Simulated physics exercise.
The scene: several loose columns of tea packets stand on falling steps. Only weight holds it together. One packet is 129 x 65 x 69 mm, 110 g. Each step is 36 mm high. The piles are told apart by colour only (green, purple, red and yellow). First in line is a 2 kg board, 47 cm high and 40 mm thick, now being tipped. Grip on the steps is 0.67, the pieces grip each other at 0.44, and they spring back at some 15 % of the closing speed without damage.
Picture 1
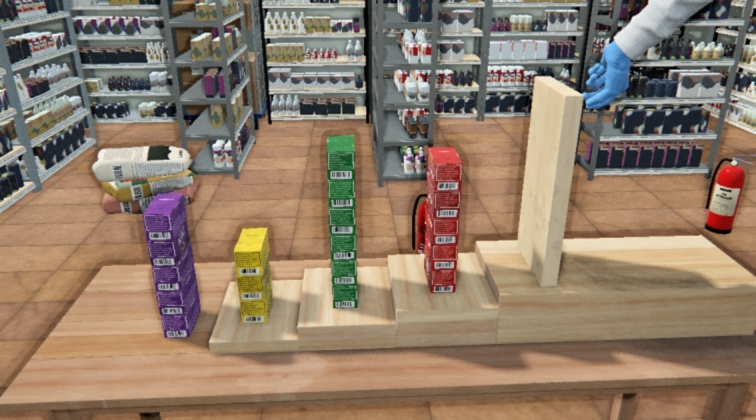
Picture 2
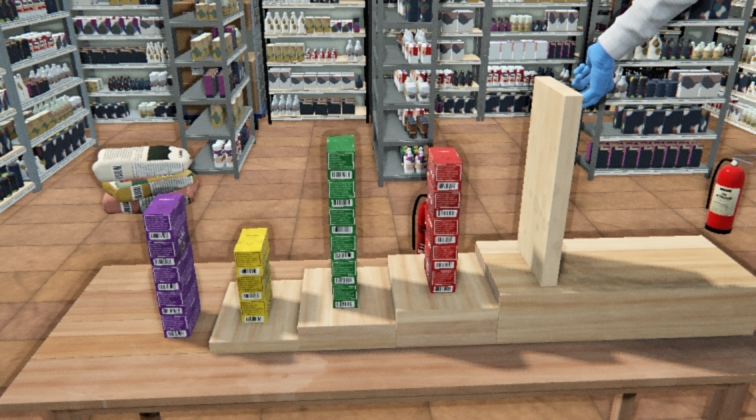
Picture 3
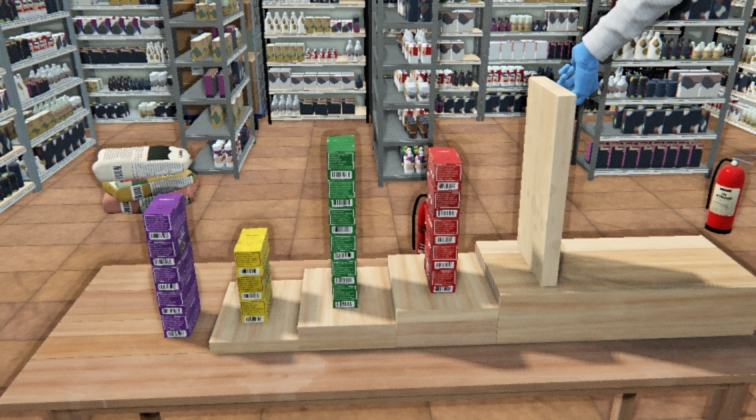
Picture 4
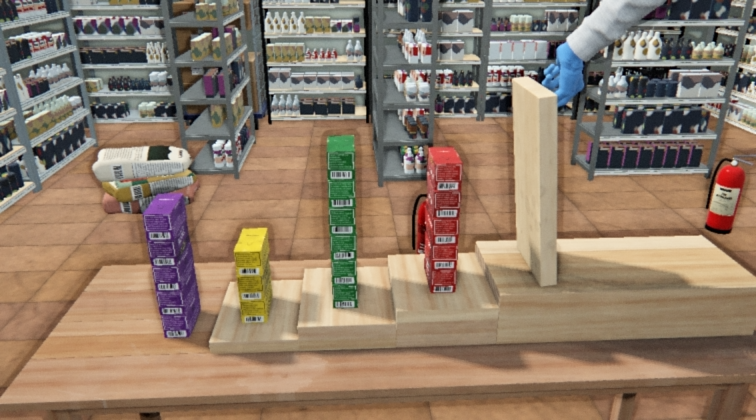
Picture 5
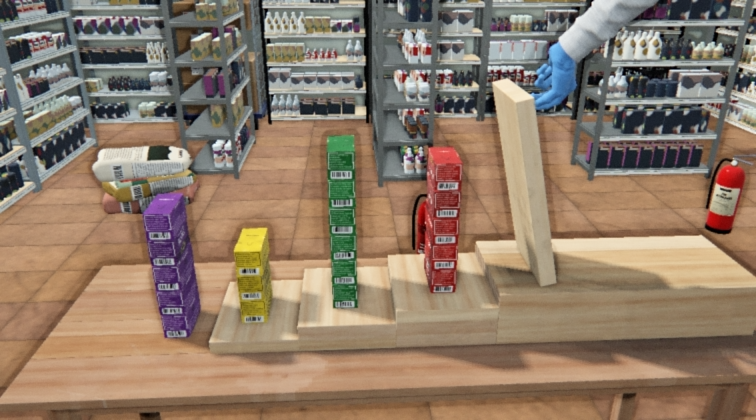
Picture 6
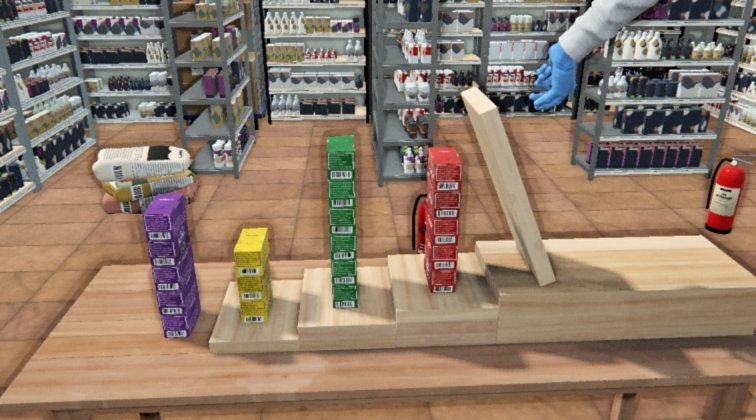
In the video, a blue-gloved hand moves left to an upright wooden board on stepped blocks and pushes it; the board tilts left toward red, green, yellow and purple stacks of packets, which stay still, as the hand stops.
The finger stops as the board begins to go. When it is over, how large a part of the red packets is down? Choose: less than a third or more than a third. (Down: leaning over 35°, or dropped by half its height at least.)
It comes to over a third.
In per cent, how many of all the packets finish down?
Near 80 per cent.
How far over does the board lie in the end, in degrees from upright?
About 90°.
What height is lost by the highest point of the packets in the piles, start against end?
Some 28 cm lower.
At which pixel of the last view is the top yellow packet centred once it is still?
Near (177, 289).
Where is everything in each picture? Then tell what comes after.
In the first frame (pixels give the middle of a visible side), finger (594, 100) 58 mm short, board 0° from upright; top red packet (448, 178); top yellow packet (248, 264); none of the others has stirred.
Finger 23 mm short, board 0° from upright; top red packet (448, 178), in the second frame.
Finger 12 mm in, board 2° from upright; top red packet (448, 178), in the third frame.
Finger 46 mm in, board 7° from upright; top red packet (448, 178); none of the others has stirred, in the fourth frame.
Finger (542, 101) 6 cm in, stopped, board 13° from upright; top red packet (448, 178); none of the others has stirred, in the fifth frame.
Finger (542, 101) 6 cm in, stopped, board 23° from upright; top red packet (448, 178); top green packet (341, 166); none of the others has stirred, in the sixth frame.
Then, 0.36 s past the last view, board 81° from upright; 4 of the 5 red packets down (7 of 19 in all colours); top red packet 67° from how it stood, 14 cm lower; top green packet 67° from how it stood, 27 mm lower.
Then, 0.84 s past the last view, board 91° from upright; 4 of the 5 red packets down (15 of 19 in all colours); top red packet on its side; top purple packet on its side.
In the end, board 90° from upright; 4 of the 5 red packets down (15 of 19 in all colours); top red packet on its side; top purple packet upside down. That is 80 per cent. From the last view, middles, top red packet near (298, 275).
